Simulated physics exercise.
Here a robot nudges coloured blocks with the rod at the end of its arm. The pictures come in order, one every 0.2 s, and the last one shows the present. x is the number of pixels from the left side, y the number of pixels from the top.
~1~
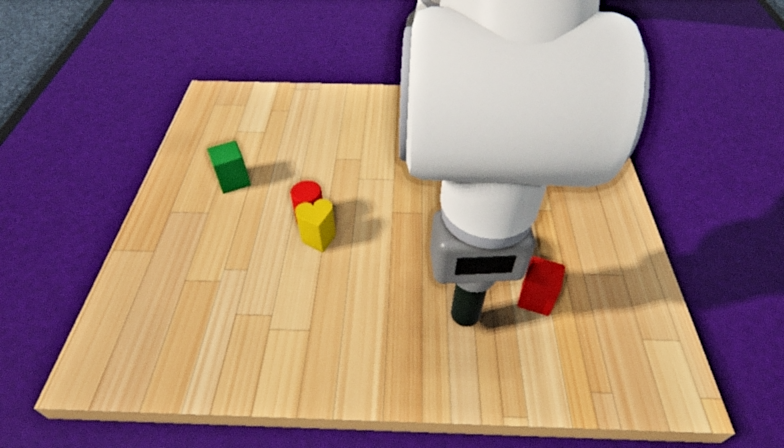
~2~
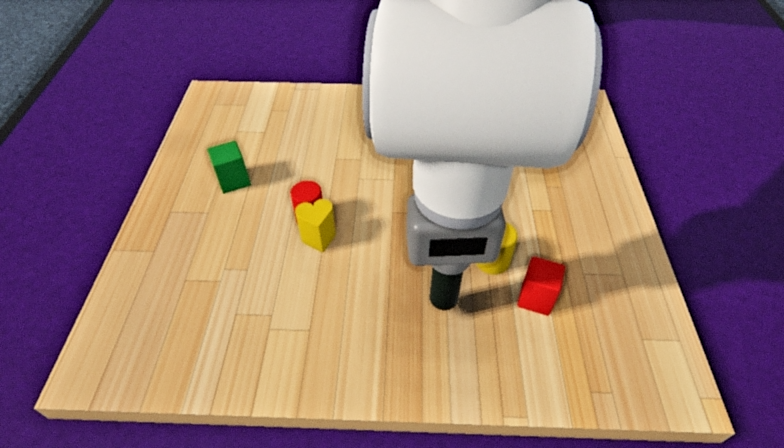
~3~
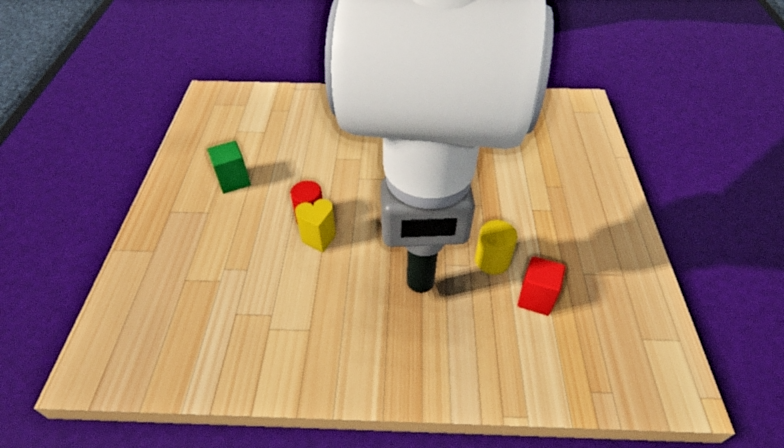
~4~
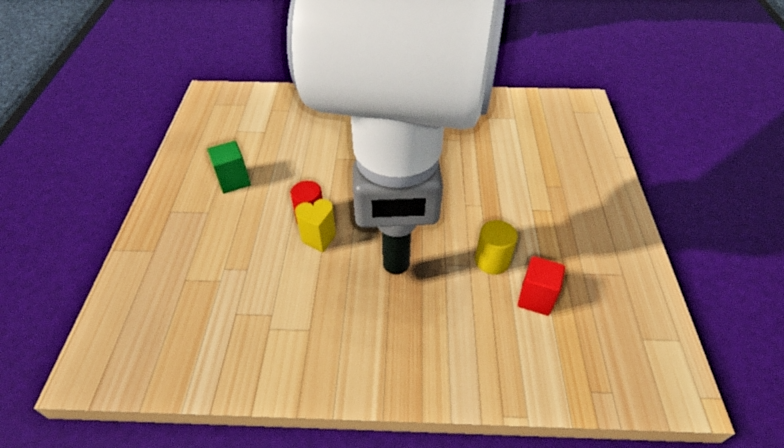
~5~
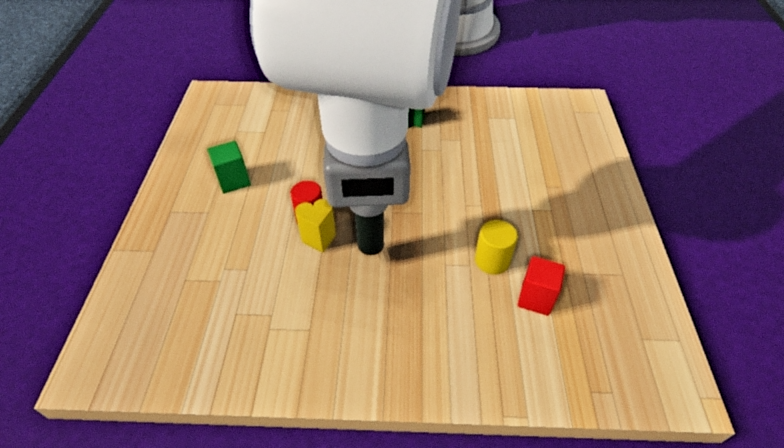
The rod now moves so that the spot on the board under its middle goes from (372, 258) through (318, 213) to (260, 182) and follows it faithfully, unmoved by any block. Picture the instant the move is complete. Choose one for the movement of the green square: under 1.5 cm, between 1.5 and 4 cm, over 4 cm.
I'd go with under 1.5 cm for this block.
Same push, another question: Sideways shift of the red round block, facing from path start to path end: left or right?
Answer: Leftward.
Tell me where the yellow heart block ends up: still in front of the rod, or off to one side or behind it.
That block drops off.
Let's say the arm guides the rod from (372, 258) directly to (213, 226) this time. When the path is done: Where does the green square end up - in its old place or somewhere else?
Stays put.
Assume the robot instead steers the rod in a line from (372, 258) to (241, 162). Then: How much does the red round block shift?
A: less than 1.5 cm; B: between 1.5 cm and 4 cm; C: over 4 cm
That would be C.
What follows on the original path. One third of the way, rod (333, 214); red round block (298, 186); yellow heart block (305, 208), turned 40° anticlockwise.
Two thirds of the way, rod (297, 188); red round block (266, 176); yellow heart block (301, 208), turned 55° anticlockwise.
At the end, rod (256, 169); green square unmoved; red round block (244, 174); yellow heart block (301, 208), turned 55° anticlockwise.
